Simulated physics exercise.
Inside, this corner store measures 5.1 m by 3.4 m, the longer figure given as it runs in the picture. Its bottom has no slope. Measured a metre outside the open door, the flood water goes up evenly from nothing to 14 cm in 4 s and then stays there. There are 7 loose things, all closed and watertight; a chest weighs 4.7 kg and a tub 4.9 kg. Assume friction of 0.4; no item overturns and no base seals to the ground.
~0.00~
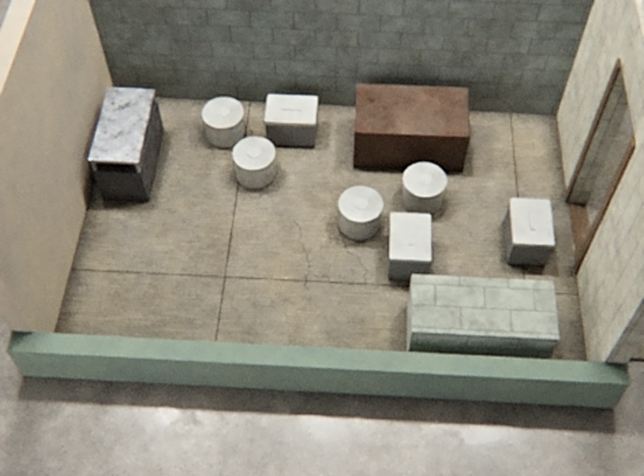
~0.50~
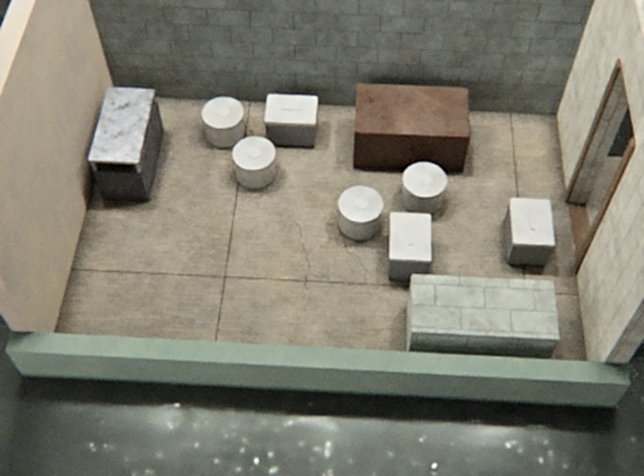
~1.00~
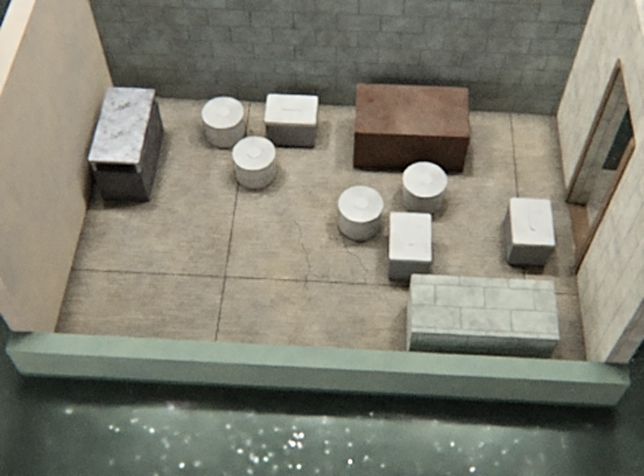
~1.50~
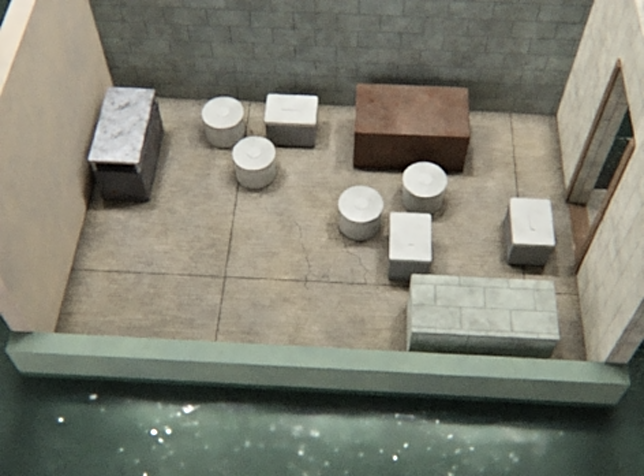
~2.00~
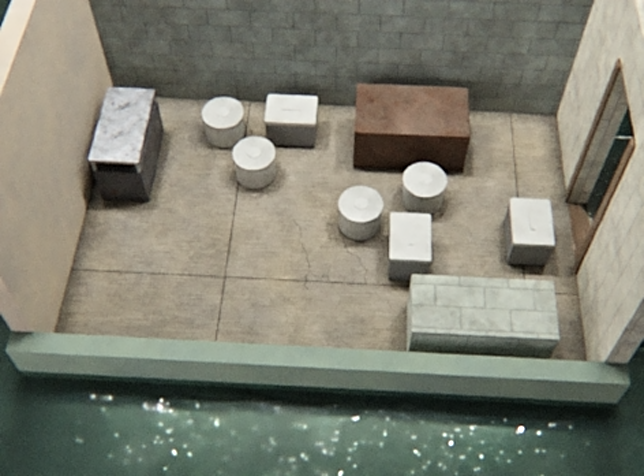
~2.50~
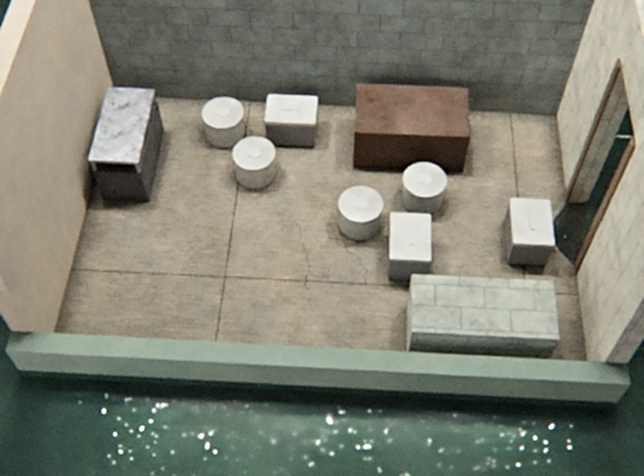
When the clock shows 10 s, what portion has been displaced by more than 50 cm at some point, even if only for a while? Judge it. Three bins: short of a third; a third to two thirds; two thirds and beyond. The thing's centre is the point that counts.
I expect the share that gets shoved will be two thirds or beyond.
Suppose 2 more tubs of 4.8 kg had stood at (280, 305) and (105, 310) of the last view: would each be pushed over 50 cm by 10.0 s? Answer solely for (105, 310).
Here it's not far enough.
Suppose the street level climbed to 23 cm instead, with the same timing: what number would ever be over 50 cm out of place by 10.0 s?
In that case the number is 6.
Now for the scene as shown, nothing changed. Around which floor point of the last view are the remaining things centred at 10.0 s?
Roughly at (195, 209).
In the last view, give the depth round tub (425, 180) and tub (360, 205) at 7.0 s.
About 3 and 3 cm.
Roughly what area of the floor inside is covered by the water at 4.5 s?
Around 3.0 m2 of it.
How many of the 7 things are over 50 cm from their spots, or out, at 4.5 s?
By that time the total stands at 1.
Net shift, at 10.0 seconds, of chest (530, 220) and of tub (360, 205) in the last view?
Respectively 350 and 200 cm.
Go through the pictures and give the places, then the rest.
In the first frame, a chest at (532, 221), on the bottom; a tub at (361, 204) rests on the ground; water covers 0.0 m2; 0 of 7 have shifted.
In the second frame, a chest at (532, 221), on the bottom; a tub at (361, 204) rests on the ground; 0.0 m2 under water; 0 of 7 have shifted.
In the third frame, a chest at (532, 221) rests on the ground; a tub at (361, 204), on the bottom; water covers 0.0 m2; 0 of 7 have shifted.
In the fourth frame, a chest at (532, 221), on the bottom; a tub at (361, 204) rests on the ground; water covers 0.0 m2; 0 of 7 have shifted.
In the fifth frame, a chest at (532, 221) rests on the ground; a tub at (361, 204), on the bottom; water covers 0.0 m2; 0 of 7 have shifted.
In the sixth frame, a chest at (532, 221) rests on the ground; a tub at (361, 204), on the bottom; water covers 0.1 m2; 0 of 7 have shifted.
After 3.5 s 0 of 7 are over 50 cm from their spots; 0 afloat.
After 4.5 s 1 of 7 are over 50 cm from their spots; 0 afloat.
After 7.0 s 4 of 7 are over 50 cm from their spots; 1 afloat.
After 10.0 s 5 of 7 are over 50 cm from their spots, and 5 have been at some point; 5 afloat.
